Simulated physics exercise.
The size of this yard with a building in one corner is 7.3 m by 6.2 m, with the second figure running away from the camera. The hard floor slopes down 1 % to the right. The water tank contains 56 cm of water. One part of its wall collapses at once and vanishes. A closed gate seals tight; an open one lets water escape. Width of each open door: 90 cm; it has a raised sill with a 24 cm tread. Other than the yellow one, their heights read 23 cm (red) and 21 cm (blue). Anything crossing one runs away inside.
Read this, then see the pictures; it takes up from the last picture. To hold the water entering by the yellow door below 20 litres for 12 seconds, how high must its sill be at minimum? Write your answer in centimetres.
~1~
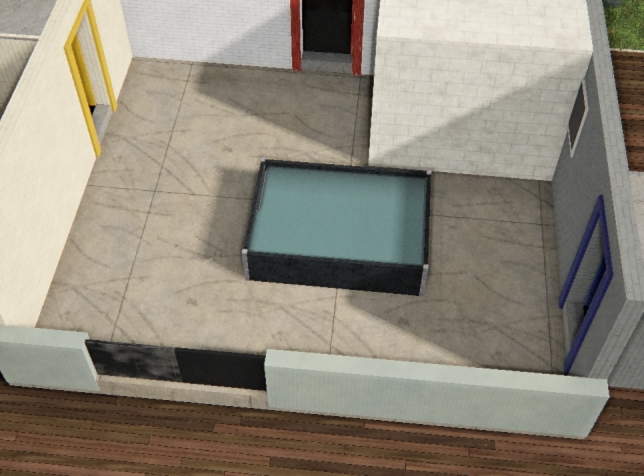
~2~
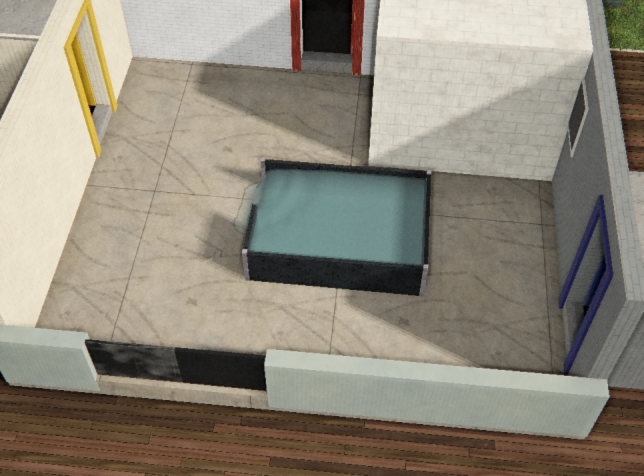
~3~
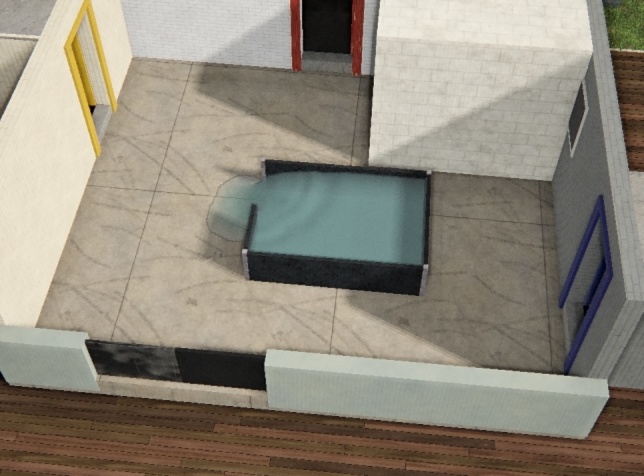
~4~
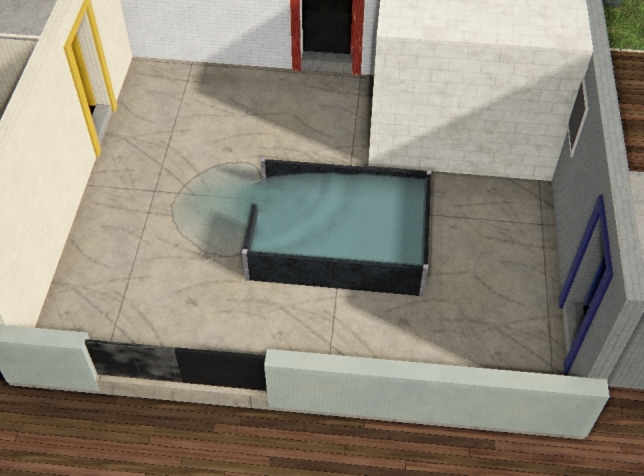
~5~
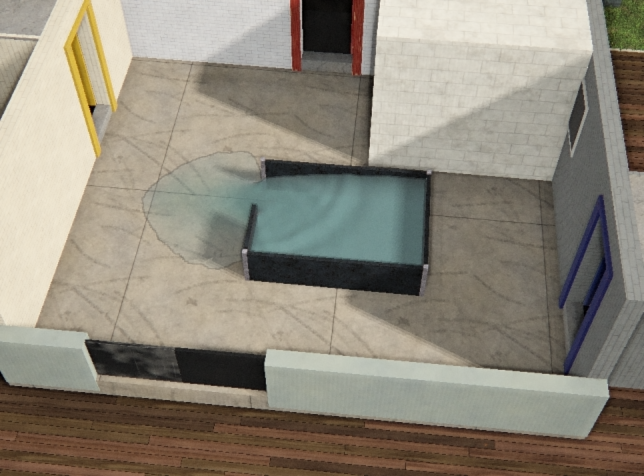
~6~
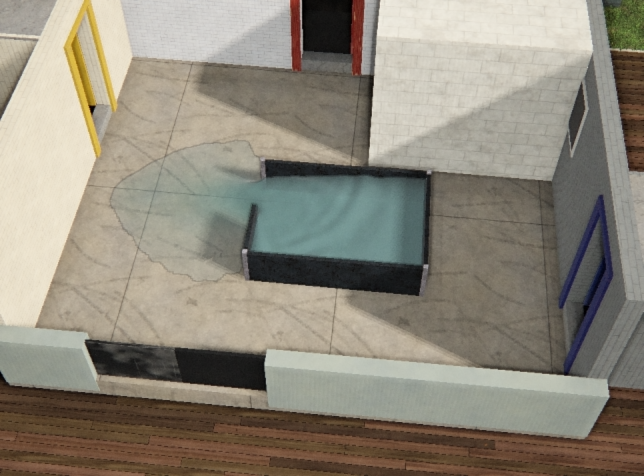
It must be at least roughly 13 cm high.
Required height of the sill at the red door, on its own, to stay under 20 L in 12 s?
Red - roughly 7.0 cm.
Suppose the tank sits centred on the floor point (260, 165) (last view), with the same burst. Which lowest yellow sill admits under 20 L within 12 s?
About 28 cm.
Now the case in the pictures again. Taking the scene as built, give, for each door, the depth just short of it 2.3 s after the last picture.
Reading in centimetres: Red = 0, yellow = 17, blue = 0.
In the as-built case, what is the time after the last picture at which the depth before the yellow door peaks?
Near 1.6 seconds.
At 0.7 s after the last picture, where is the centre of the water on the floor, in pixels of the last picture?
My guess is close to (303, 227).
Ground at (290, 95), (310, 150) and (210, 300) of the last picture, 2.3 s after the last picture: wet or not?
Taking them in turn, I'd call them spared by the flood, spared by the flood and spared by the flood.
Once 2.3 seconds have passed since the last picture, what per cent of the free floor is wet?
Wet share: Near 35 %.
Then, 0.7 s after the last picture water covers 25 % of the floor, deepest (32 cm) near (257, 202); 10 cm at the yellow door, 0 litres in over its 17 cm sill.
Then, 2.3 s after the last picture water covers 35 % of the floor, deepest (25 cm) near (133, 59); 17 cm at the yellow door, 1 litre in over its 17 cm sill.
Then, 11.3 s after the last picture water covers 100 % of the floor, deepest (12 cm) near (551, 236); 6 cm at the yellow door, 2 litres in over its 17 cm sill.
At the yellow door as built, the water peaked near 19 cm, 1.5 s after the last picture.
Run again over the same 12 s with other heights there, 31 litres in over 11.5 cm, 4 litres over 16 cm. The limit of 20 litres is kept from about 13 cm up.
